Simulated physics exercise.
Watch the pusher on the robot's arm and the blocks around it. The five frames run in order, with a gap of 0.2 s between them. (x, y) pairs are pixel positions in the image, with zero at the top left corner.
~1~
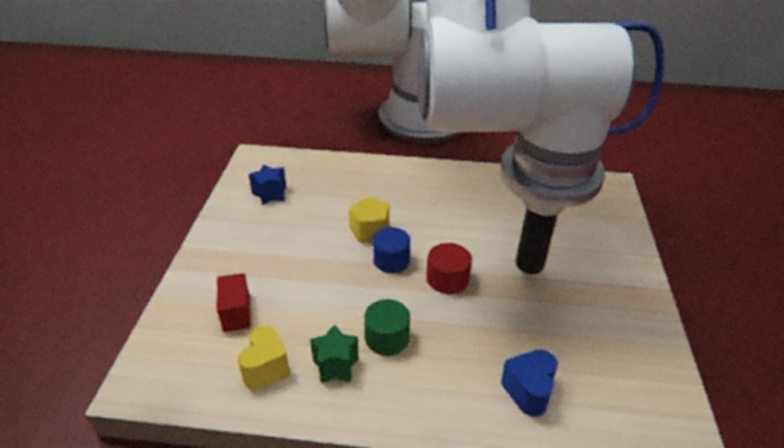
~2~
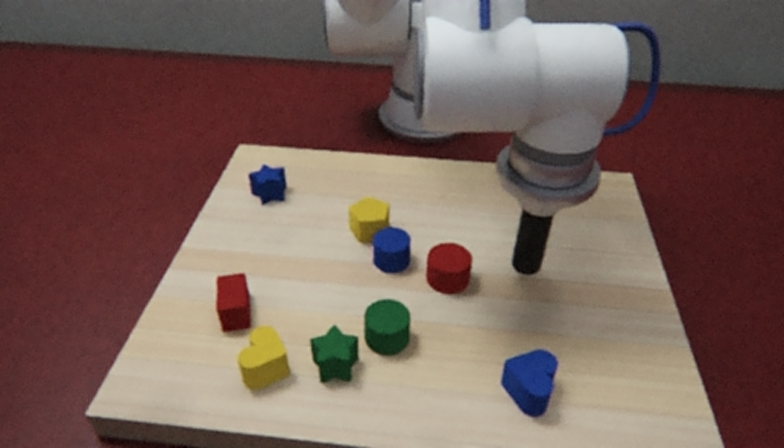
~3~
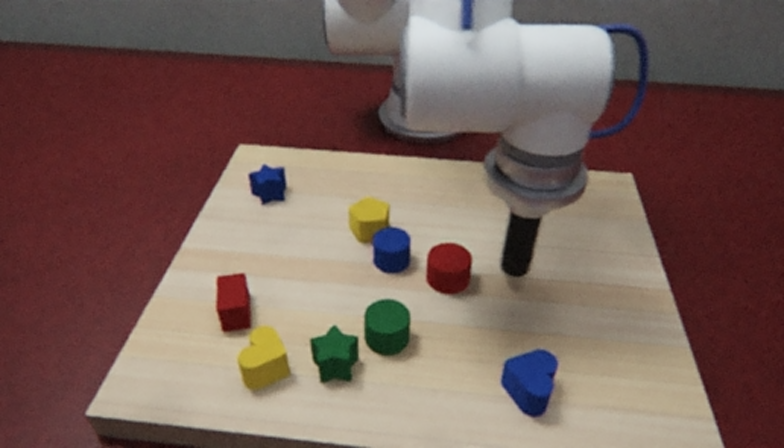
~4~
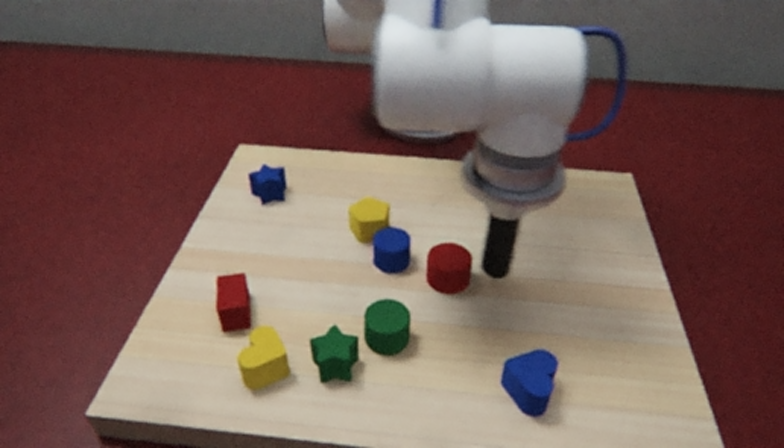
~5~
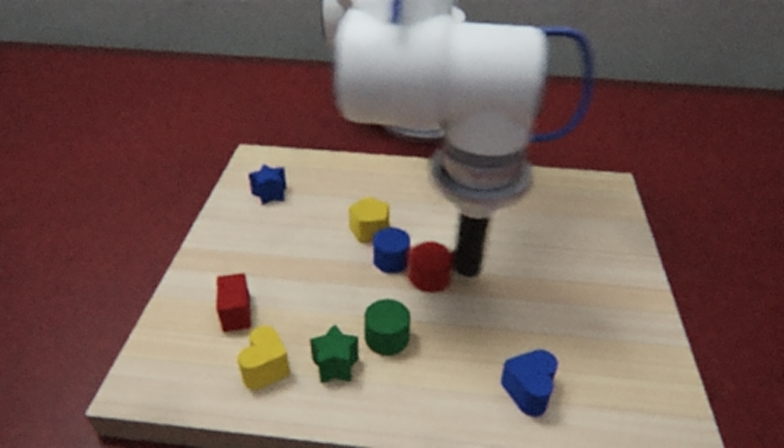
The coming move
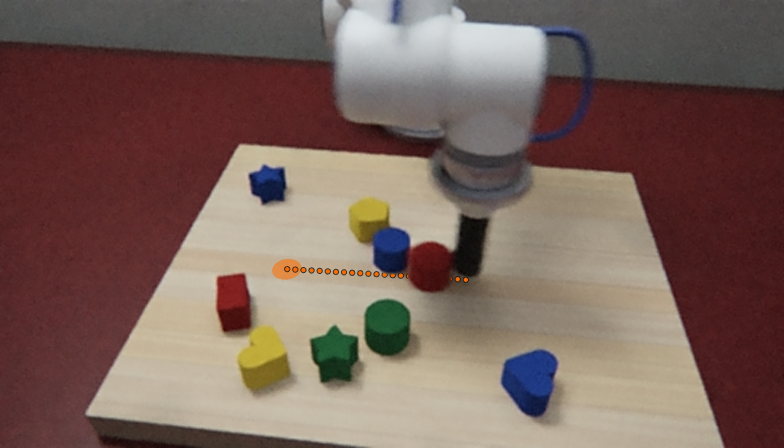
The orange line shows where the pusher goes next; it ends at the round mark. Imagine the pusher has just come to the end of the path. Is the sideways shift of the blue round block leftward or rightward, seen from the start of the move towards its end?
It's pushed right.
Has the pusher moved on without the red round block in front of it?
It seems so.
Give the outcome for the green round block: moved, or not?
Here the green round block stays on its spot.
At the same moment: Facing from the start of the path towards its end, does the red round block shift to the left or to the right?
It slides leftward.
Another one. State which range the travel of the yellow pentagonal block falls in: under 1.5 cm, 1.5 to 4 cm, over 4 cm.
Travel: Within 1.5 cm.
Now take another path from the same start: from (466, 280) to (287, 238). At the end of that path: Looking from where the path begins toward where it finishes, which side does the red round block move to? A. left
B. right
Option A.
Drawn move, from (466, 280) directly to (287, 269).
The first path, step by step. One third of the way, pusher (406, 264); blue round block (353, 233); red round block (369, 259).
Two thirds of the way, pusher (345, 260); blue round block (340, 228); red round block (314, 268).
At the end, pusher (285, 257); yellow pentagonal block still; green round block still; blue round block (339, 227); red round block (291, 275).
